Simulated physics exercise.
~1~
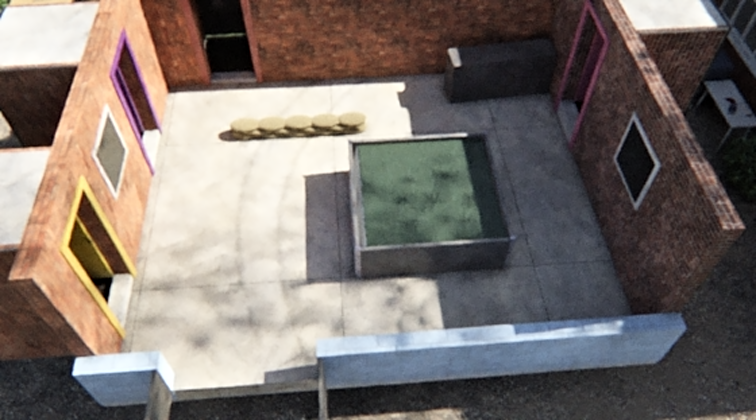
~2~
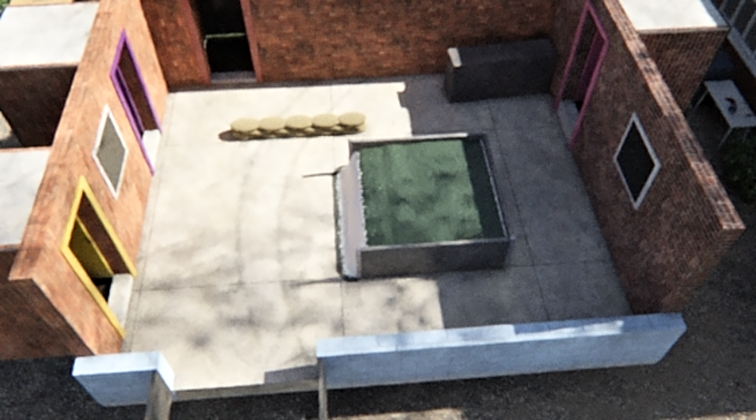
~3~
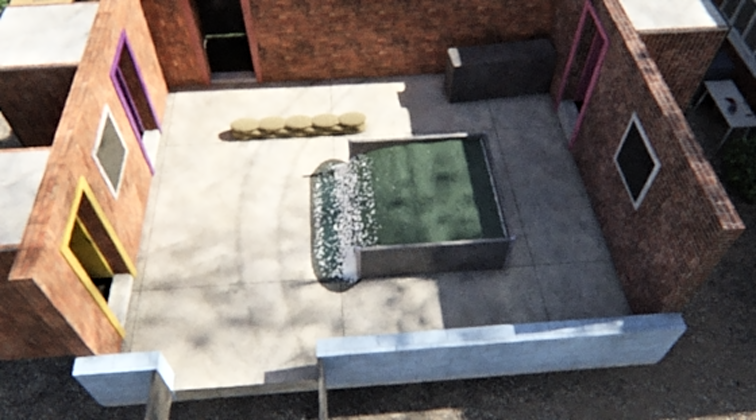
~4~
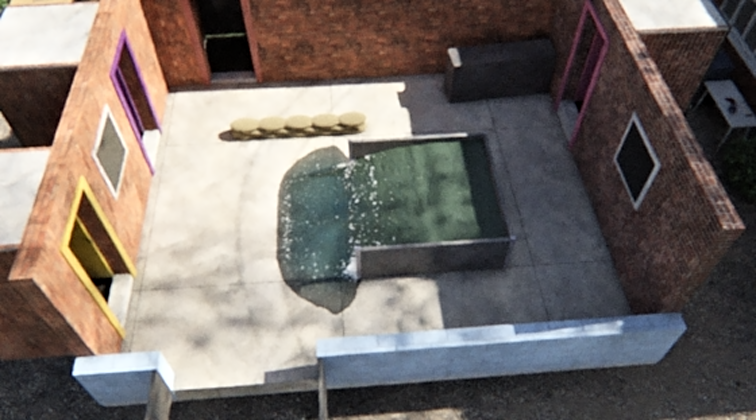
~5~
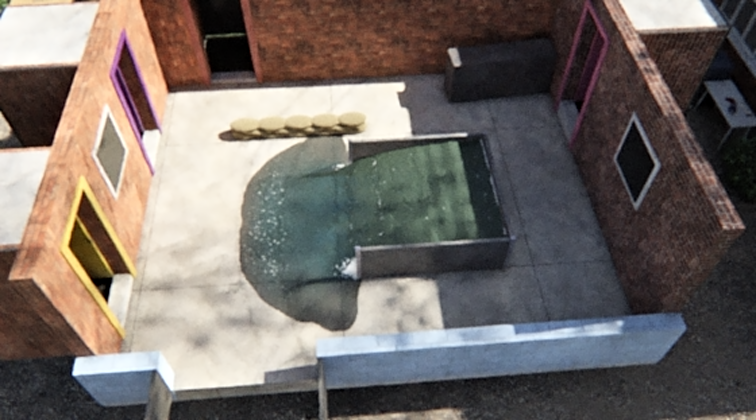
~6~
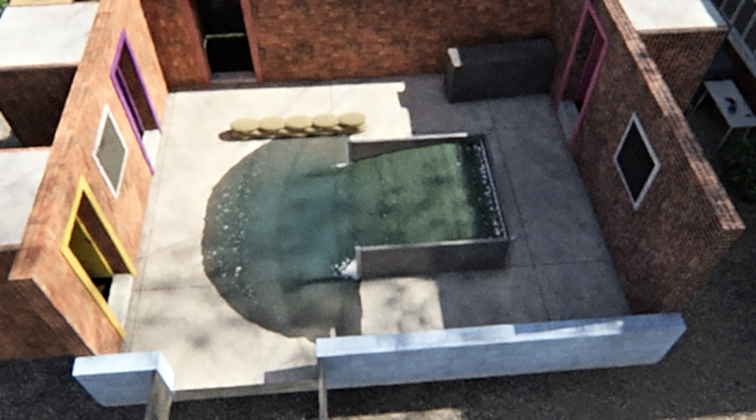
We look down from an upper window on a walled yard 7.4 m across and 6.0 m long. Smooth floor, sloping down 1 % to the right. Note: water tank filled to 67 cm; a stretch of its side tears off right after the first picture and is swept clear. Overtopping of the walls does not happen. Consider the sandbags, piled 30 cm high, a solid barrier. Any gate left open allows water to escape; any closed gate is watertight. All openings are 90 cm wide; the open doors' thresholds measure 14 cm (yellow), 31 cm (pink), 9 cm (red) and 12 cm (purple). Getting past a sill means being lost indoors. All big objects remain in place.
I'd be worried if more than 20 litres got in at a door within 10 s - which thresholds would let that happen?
In order: Yellow door: Tops the amount; pink door: Falls short; red door: Tops the amount; purple door: Tops the amount.
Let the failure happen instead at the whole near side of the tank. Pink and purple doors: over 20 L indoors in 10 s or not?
Measured against that limit, pink comes out short of it and purple comes out short of it.
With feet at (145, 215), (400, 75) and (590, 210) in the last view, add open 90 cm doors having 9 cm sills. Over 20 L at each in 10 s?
Taking them in order, the first gets enough, the second too little and the third too little.
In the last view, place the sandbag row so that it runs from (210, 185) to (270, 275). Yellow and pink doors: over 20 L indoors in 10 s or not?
Result: Yellow door inside the limit; pink door inside the limit.
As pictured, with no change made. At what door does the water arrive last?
I'd say the pink one.
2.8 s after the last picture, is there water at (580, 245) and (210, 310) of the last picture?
Untouched, soaked.
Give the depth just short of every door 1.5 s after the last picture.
Depths: Yellow door 27 cm, pink door 0 cm, red door 0 cm, purple door 27 cm.
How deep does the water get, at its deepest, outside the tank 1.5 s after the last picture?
About 38 cm.
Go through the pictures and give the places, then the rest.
Still water, 67 cm deep, in the water tank at (426, 190), in the first picture.
Water pours out at (356, 213) and has run 1.2 m, to (348, 167); typically 8 cm deep outside, 67 cm at the water tank's back, in the second picture.
Water pours out at (356, 214) and has run 1.3 m, to (331, 163); typically 12 cm deep outside, 67 cm at the water tank's back, in the third picture.
Water pours out at (356, 214) and has run 1.6 m, to (314, 157); typically 10 cm deep outside, 67 cm at the water tank's back, in the fourth picture.
Water pours out at (356, 215) and has run 2.0 m, to (297, 148); typically 8 cm deep outside, 64 cm at the water tank's back, in the fifth picture.
Water pours out at (356, 215) and has run 2.5 m, to (219, 188); typically 6 cm deep outside, 57 cm at the water tank's back, in the sixth picture.
Then, 0.7 s after the last picture water covers 35 % of the floor and is deepest (33 cm) near (142, 238); yellow door 20 cm at the sill, 0 L in, pink door not reached, red door not reached, purple door 10 cm at the sill, 0 L in.
Then, 1.5 s after the last picture water covers 40 % of the floor and is deepest (38 cm) near (118, 365); yellow door 27 cm at the sill, 26 L in, pink door not reached, red door not reached, purple door 27 cm at the sill, 21 L in.
Then, 2.8 s after the last picture water covers 45 % of the floor and is deepest (30 cm) near (169, 94); yellow door 23 cm at the sill, 85 L in, pink door not reached, red door 14 cm at the sill, 1 L in, purple door 20 cm at the sill, 101 L in.
Then, 5.3 s after the last picture water covers 75 % of the floor and is deepest (14 cm) near (440, 100); yellow door 9 cm at the sill, 106 L in, pink door not reached, red door 11 cm at the sill, 42 L in, purple door 10 cm at the sill, 117 L in.
Then, 9.3 s after the last picture water covers 95 % of the floor and is deepest (16 cm) near (532, 71); yellow door 3 cm at the sill, 106 L in, pink door 10 cm at the sill, 0 L in, red door 5 cm at the sill, 45 L in, purple door 4 cm at the sill, 117 L in.
